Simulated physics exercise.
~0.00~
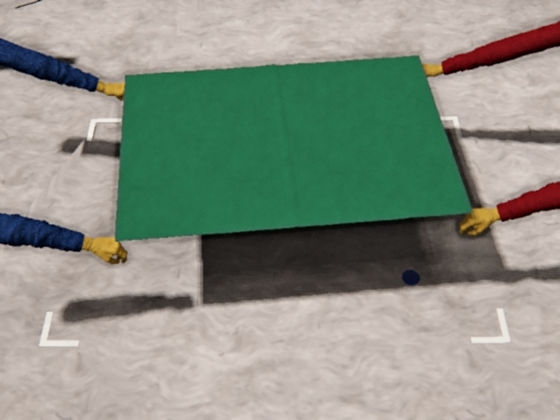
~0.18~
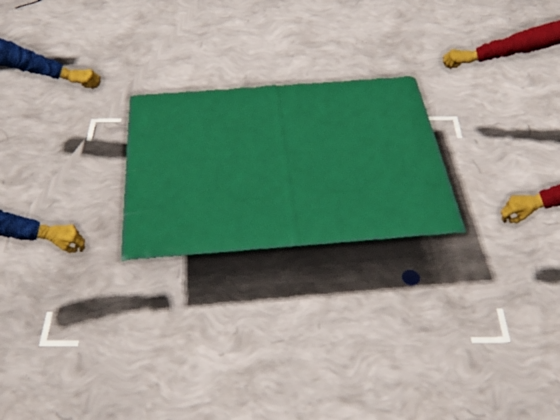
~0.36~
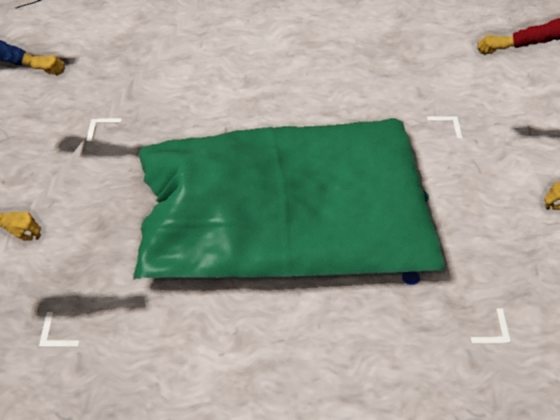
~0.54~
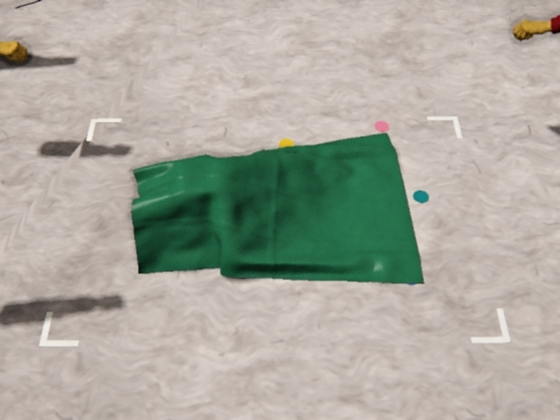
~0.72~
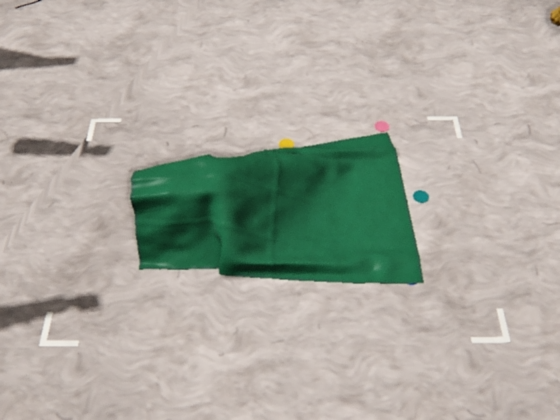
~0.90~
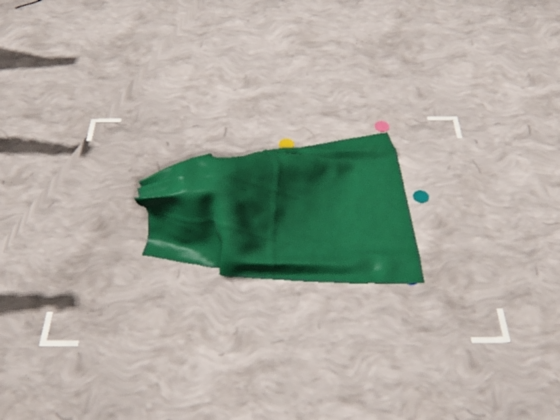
On a pale hallway floor, four gloved hands let go of a level green tarp and drew away as it dropped over two hidden things, sagging on the left and covering a blue saucer, while pink, yellow and teal discs still showed.
